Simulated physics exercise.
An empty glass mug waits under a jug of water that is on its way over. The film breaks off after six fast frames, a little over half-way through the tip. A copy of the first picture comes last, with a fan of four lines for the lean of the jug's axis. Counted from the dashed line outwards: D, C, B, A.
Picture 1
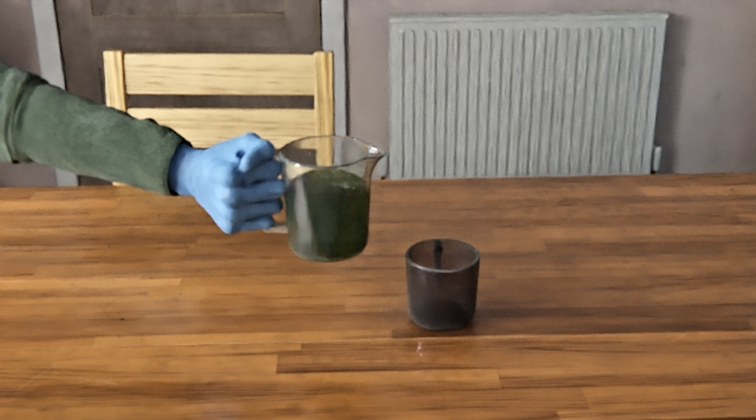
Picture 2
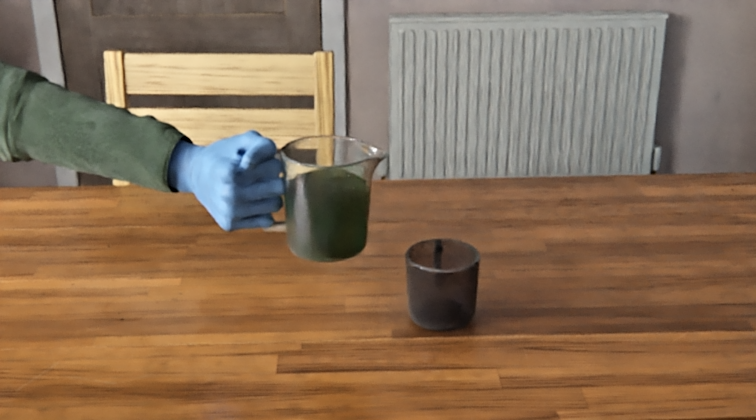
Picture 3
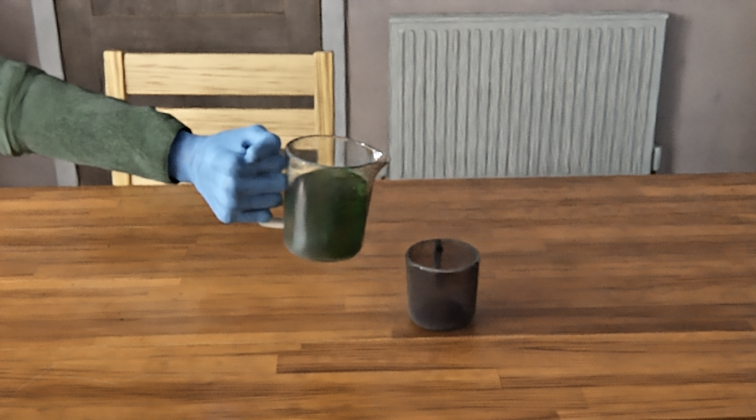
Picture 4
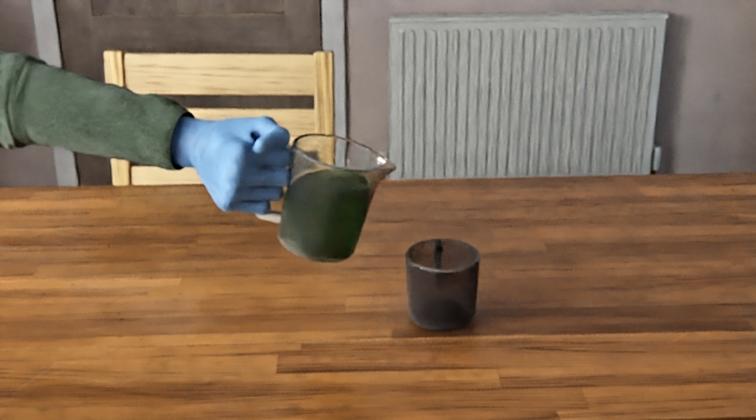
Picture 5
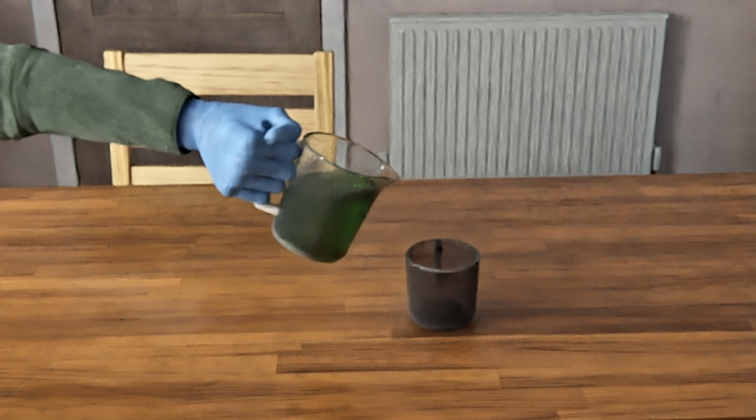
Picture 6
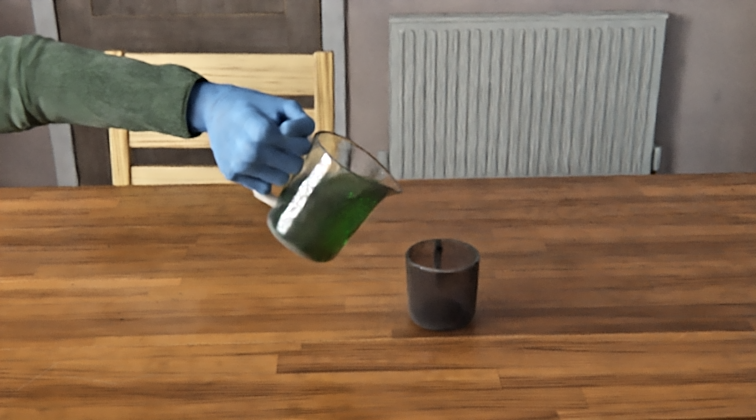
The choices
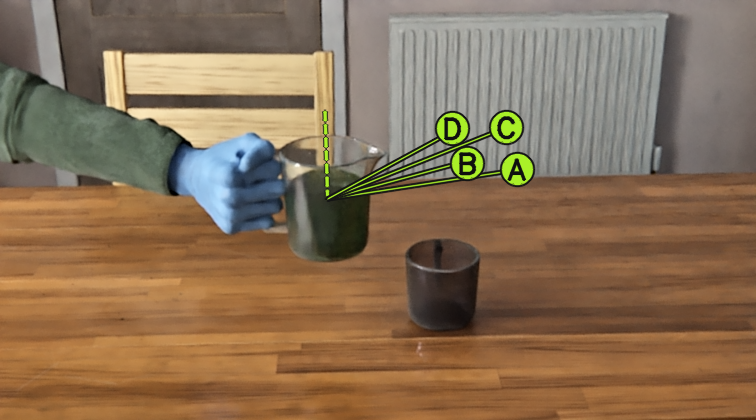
In the video, a blue-gloved hand holds a glass jug of dark green liquid above a wooden table, upright at first, then steadily tilts it to the right, its spout toward an empty dark glass mug.
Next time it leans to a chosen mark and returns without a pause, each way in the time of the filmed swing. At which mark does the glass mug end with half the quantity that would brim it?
Best: D.
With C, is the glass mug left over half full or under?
Over half.
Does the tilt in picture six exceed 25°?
Yes, it does.
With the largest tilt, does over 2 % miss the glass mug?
Yes.
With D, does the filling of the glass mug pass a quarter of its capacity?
Yes, clearly.
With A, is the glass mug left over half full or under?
Over.
In lime, A at (500, 172); B at (450, 165); C at (490, 133); D at (438, 138).
With A, the glass mug ends with about 82 % of what it can hold; 18 % of the water is spilt.
With B, the glass mug ends with about 87 % of what it can hold.
With C, the glass mug ends with about 69 % of what it can hold.
With D, the glass mug ends with about 48 % of what it can hold.
